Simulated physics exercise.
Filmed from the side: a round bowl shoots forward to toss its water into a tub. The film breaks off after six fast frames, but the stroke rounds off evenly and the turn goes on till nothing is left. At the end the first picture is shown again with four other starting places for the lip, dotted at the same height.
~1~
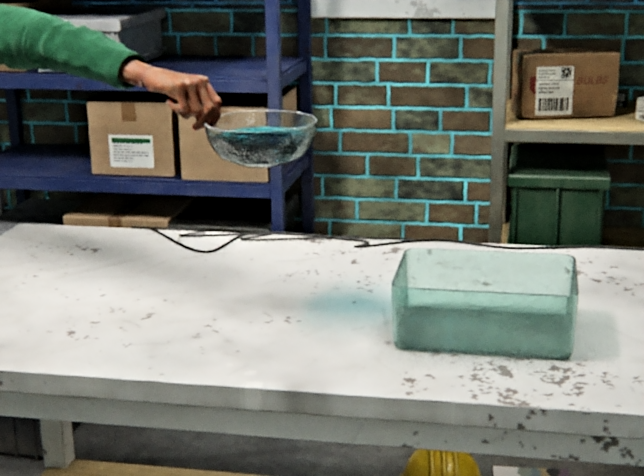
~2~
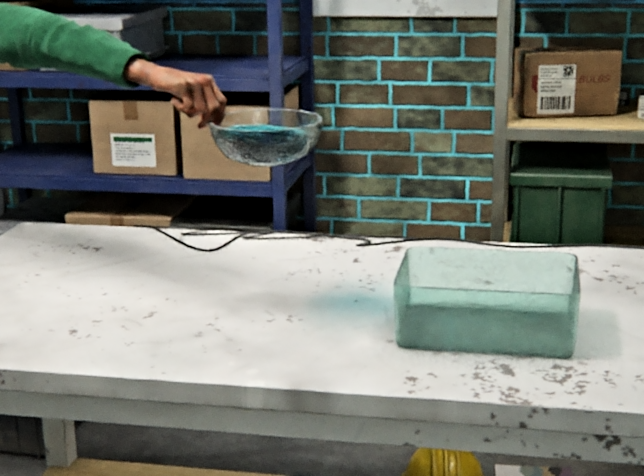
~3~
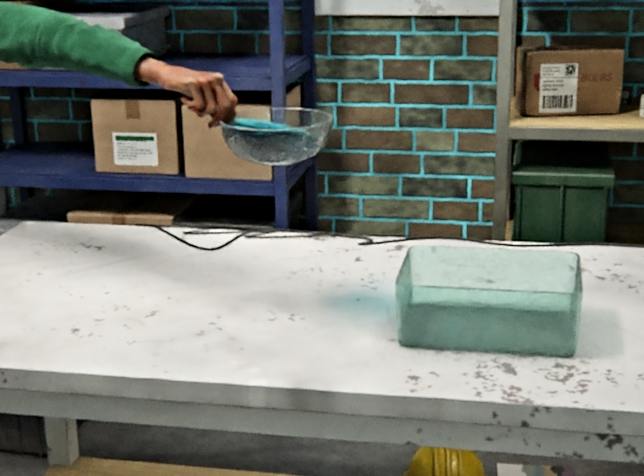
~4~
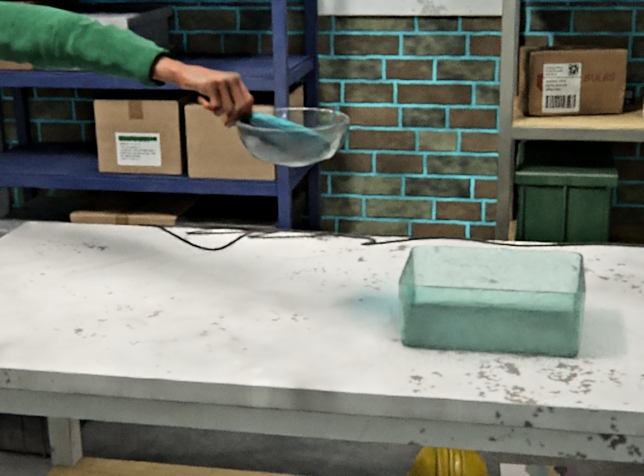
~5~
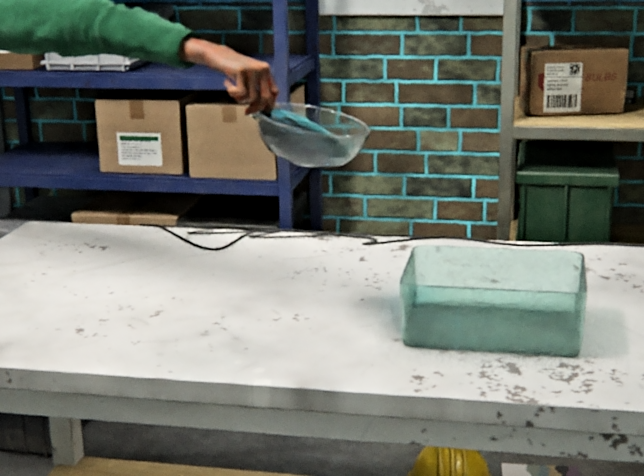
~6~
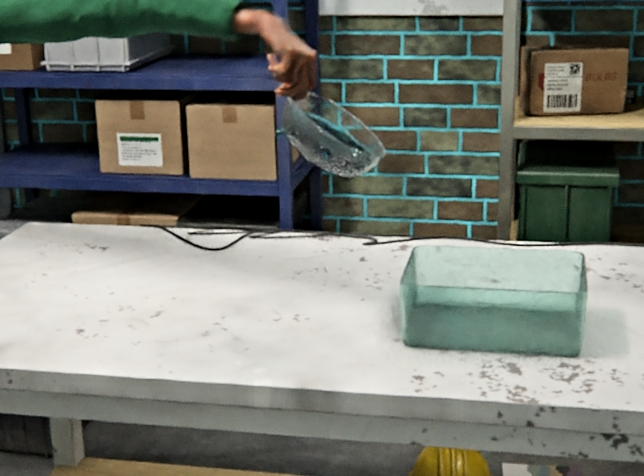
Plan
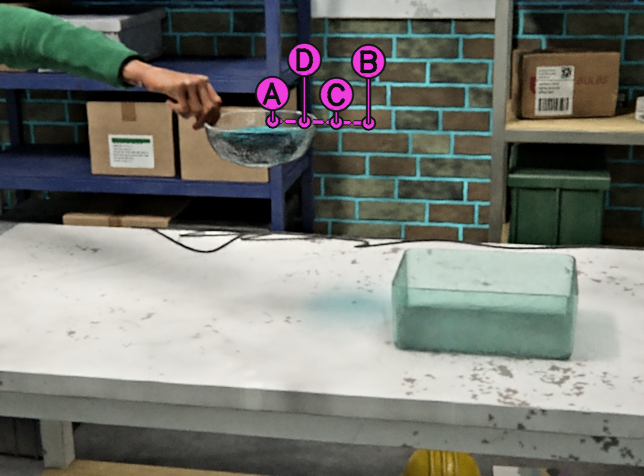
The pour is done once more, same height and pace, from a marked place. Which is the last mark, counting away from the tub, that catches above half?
Use spot A.
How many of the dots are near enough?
All four.
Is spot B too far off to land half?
No, that is safe.
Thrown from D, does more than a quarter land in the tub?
Yes, clearly.
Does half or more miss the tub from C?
No, not at all.
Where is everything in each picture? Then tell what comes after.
The first picture shows upright, lip at (314, 121); tub from (393, 347) to (573, 358); nothing has left yet.
The second picture shows upright, lip at (319, 120); nothing has left yet.
The third picture shows upright, lip at (330, 119); nothing has left yet.
The fourth picture shows upright, lip at (347, 120); nothing has left yet.
The fifth picture shows tipped about 12°, lip at (367, 131); nothing has left yet.
The sixth picture shows tipped about 35°, lip at (384, 154); nothing has left yet.
On the marked copy, A at (272, 121); B at (368, 123); C at (336, 122); D at (304, 121).
Choosing A, about 66 % lands in the tub, 20 % falls short and 14 % goes beside or beyond.
Choosing B, about 83 % lands in the tub, 12 % falls short and 5 % goes beside or beyond.
Choosing C, about 71 % lands in the tub, 6 % falls short and 24 % goes beside or beyond.
Choosing D, about 77 % lands in the tub, 8 % falls short and 15 % goes beside or beyond.
